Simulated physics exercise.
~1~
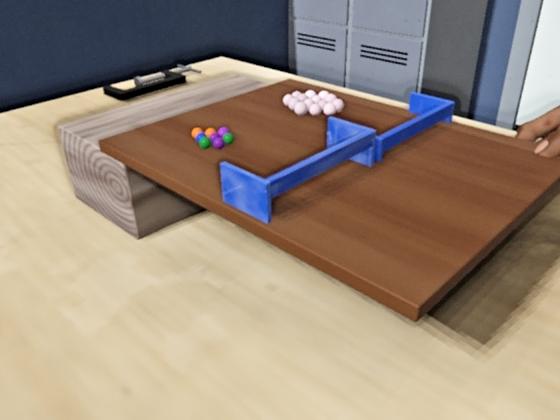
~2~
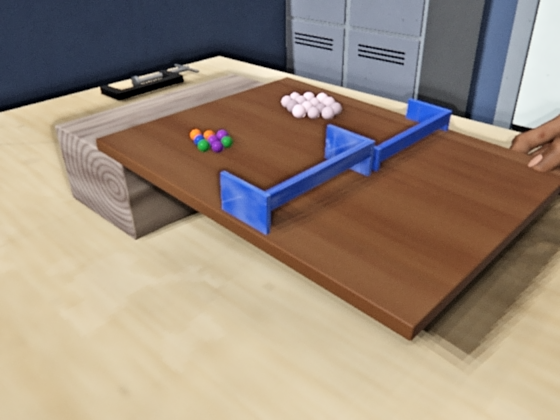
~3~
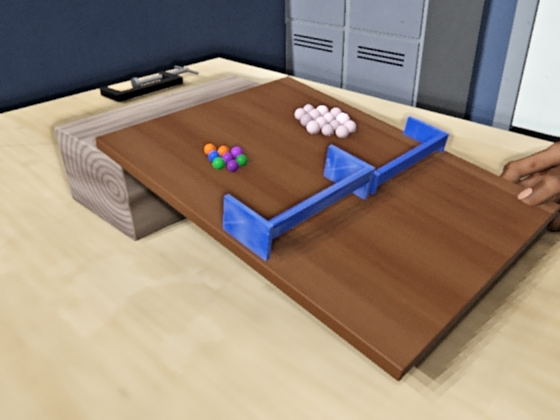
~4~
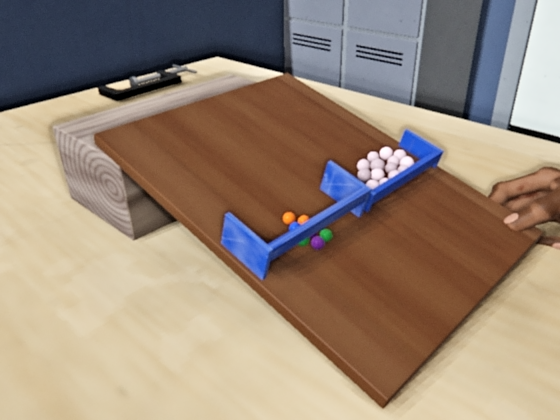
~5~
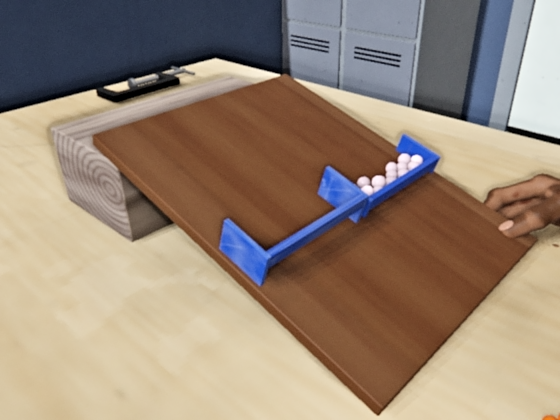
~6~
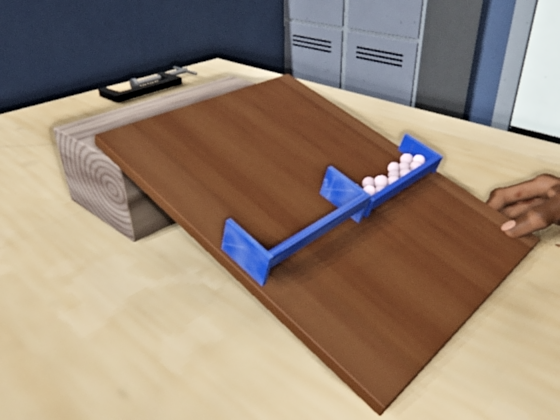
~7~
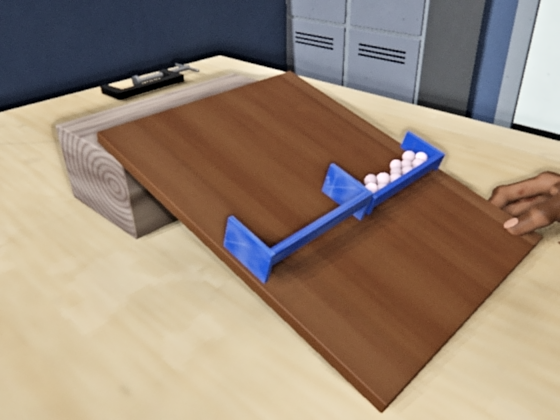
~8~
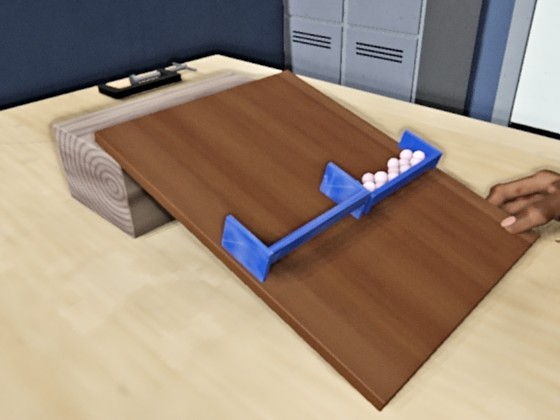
A brown board tilted steeper as a hand held its lower end, and two clusters of little balls rolled down toward blue bars; the colorful ones slipped under theirs and off the board, while the pale pink ones stayed gathered behind the other.
